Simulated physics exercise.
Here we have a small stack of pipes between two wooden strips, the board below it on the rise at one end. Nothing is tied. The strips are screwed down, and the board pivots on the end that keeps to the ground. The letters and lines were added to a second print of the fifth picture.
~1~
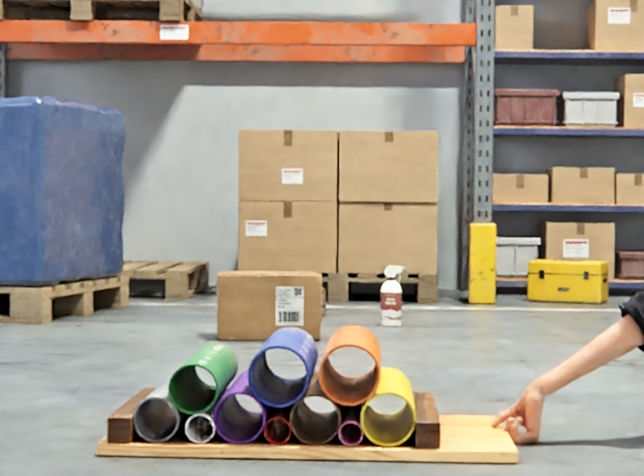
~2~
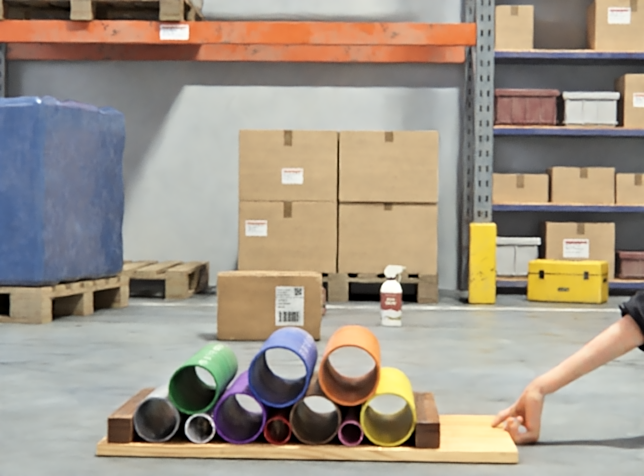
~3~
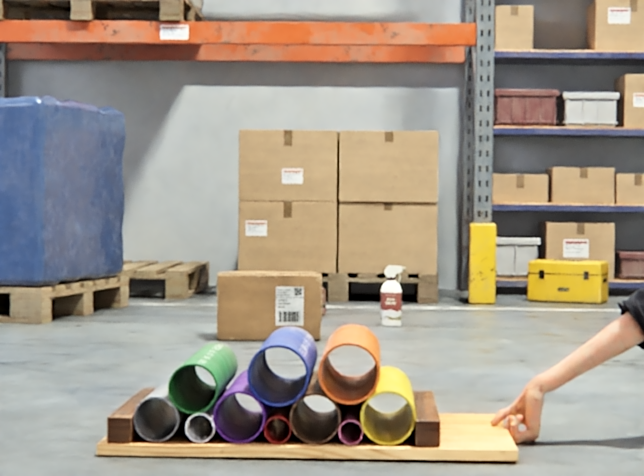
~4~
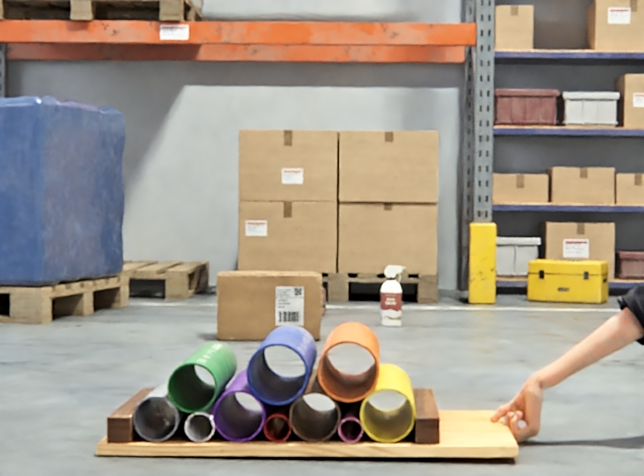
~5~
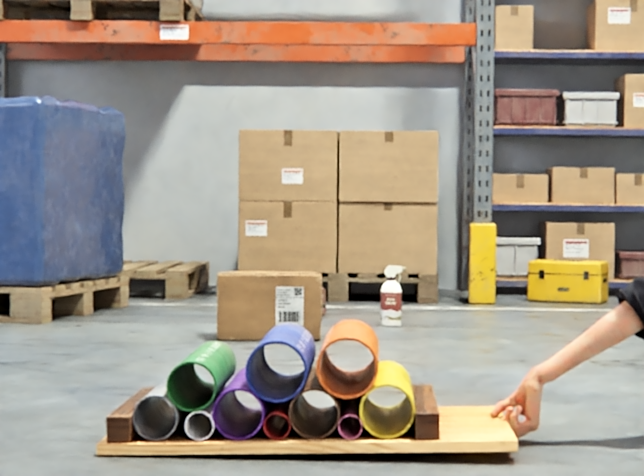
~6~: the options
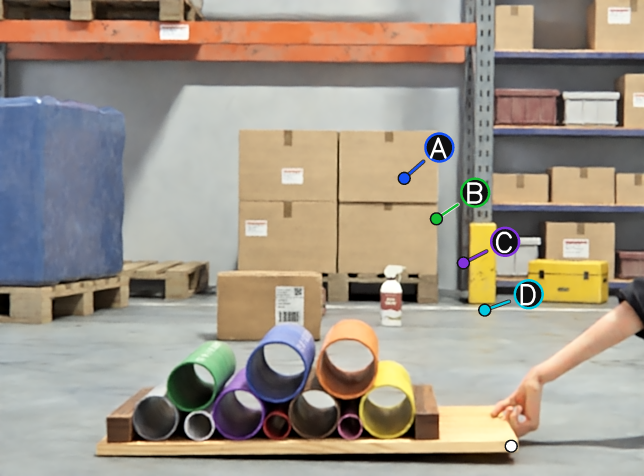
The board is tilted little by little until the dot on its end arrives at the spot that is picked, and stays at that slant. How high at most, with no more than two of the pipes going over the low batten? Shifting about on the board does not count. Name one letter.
It can be raised to B.
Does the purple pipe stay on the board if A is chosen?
The purple pipe: Yes.
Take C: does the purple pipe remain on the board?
Yes.
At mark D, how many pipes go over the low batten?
At D the number is none.
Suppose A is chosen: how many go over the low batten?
At A the number is three.
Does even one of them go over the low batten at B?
At B: No.
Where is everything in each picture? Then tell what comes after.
In the first frame, grey pipe (156, 419); white pipe (200, 428); purple pipe (239, 418).
In the second frame, purple pipe (239, 418); red pipe (278, 431).
In the third frame, board (311, 421); pink pipe (351, 432); yellow pipe (388, 418); green pipe (193, 389).
In the fourth frame, board (312, 419); grey pipe (156, 418); white pipe (200, 427).
In the fifth frame, board (311, 417); grey pipe (155, 418); white pipe (199, 426).
On the marked copy, A at (404, 178); B at (437, 219); C at (463, 263); D at (485, 310); the white dot at (511, 446).
Following B. Soon after the start, board at 19°.
Later, board at 35°.
In the end, board at 35°, none over the low batten.
As for the rest, A three over the low batten (green, orange, blue); C none over the low batten; D none over the low batten.
